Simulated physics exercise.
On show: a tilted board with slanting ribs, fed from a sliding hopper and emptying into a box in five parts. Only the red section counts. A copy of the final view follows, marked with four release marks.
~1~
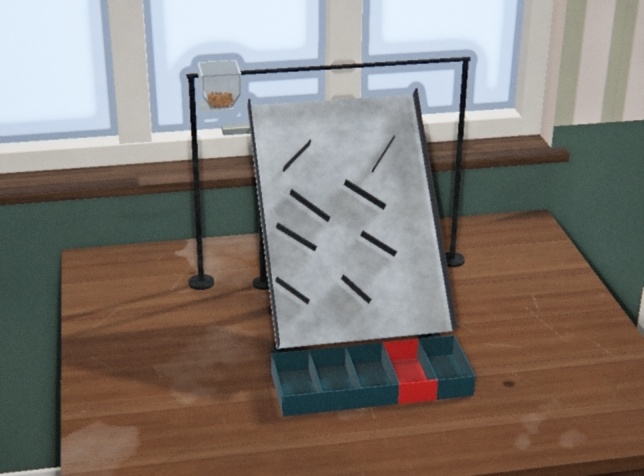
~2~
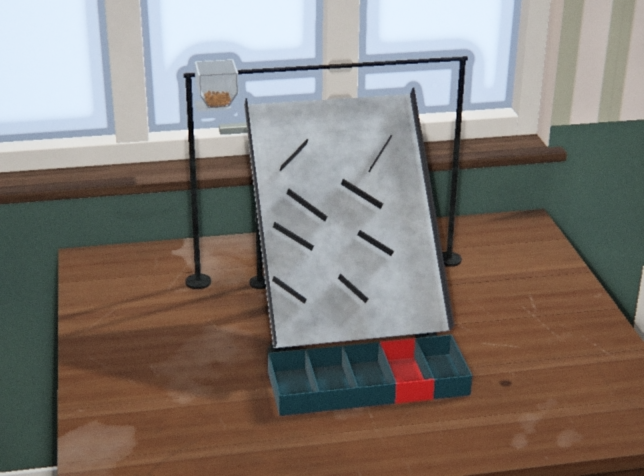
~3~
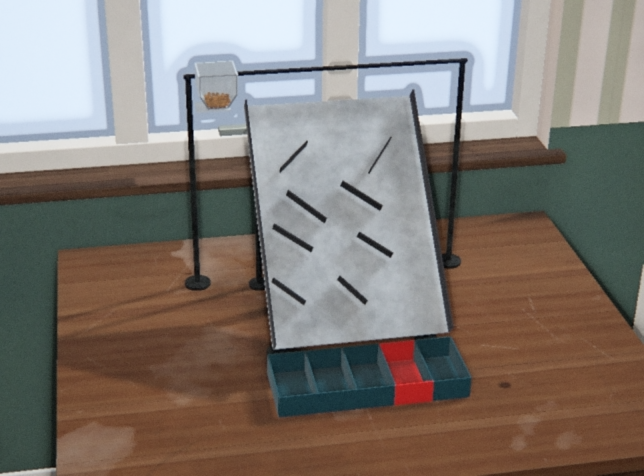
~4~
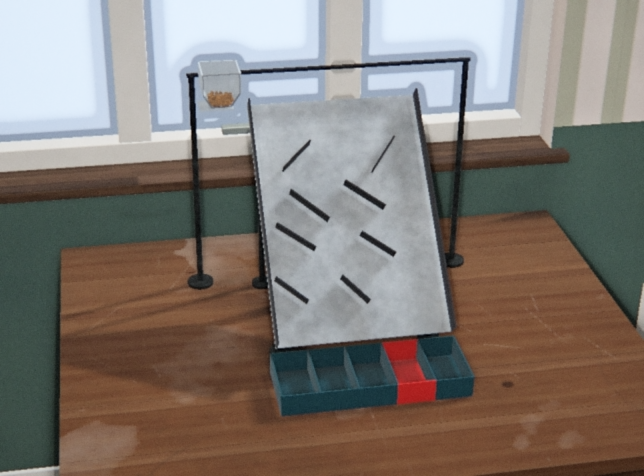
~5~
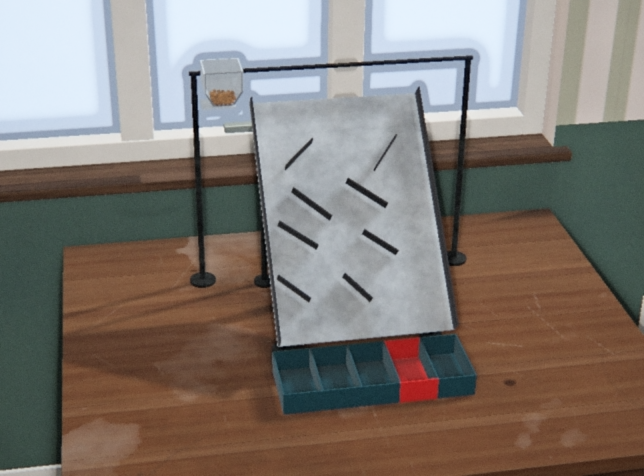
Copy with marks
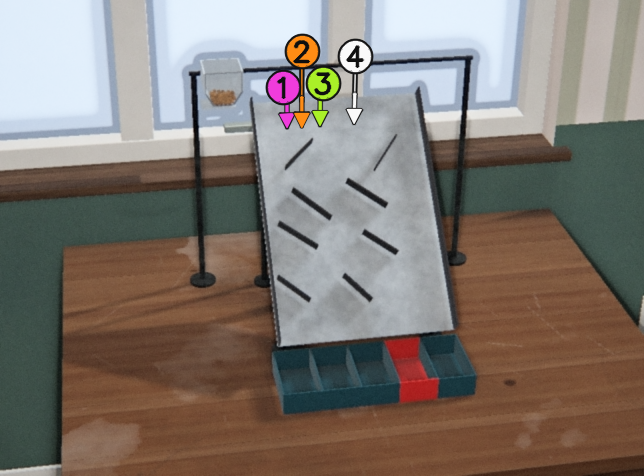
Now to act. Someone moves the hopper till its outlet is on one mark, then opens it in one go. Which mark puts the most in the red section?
Mark 3 does it best.
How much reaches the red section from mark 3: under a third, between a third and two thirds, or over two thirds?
Mark 3 gives between a third and two thirds.
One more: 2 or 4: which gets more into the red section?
2.
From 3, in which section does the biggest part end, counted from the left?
It is the fourth one.
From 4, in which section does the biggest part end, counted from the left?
The fifth.
On the marked copy, mark 1 meets the board at (287, 122); mark 2 meets the board at (301, 122); mark 3 meets the board at (320, 120); mark 4 meets the board at (354, 118).
Choosing 1, about a tenth in the red section, the larger part in other sections, about a tenth held on the board.
Choosing 2, roughly a quarter in the red section, roughly two thirds in other sections, about a tenth held on the board, just a few outside the box.
Choosing 3, roughly two thirds in the red section, roughly a third in other sections, just a few held on the board.
Choosing 4, about a tenth in the red section, almost all in other sections.
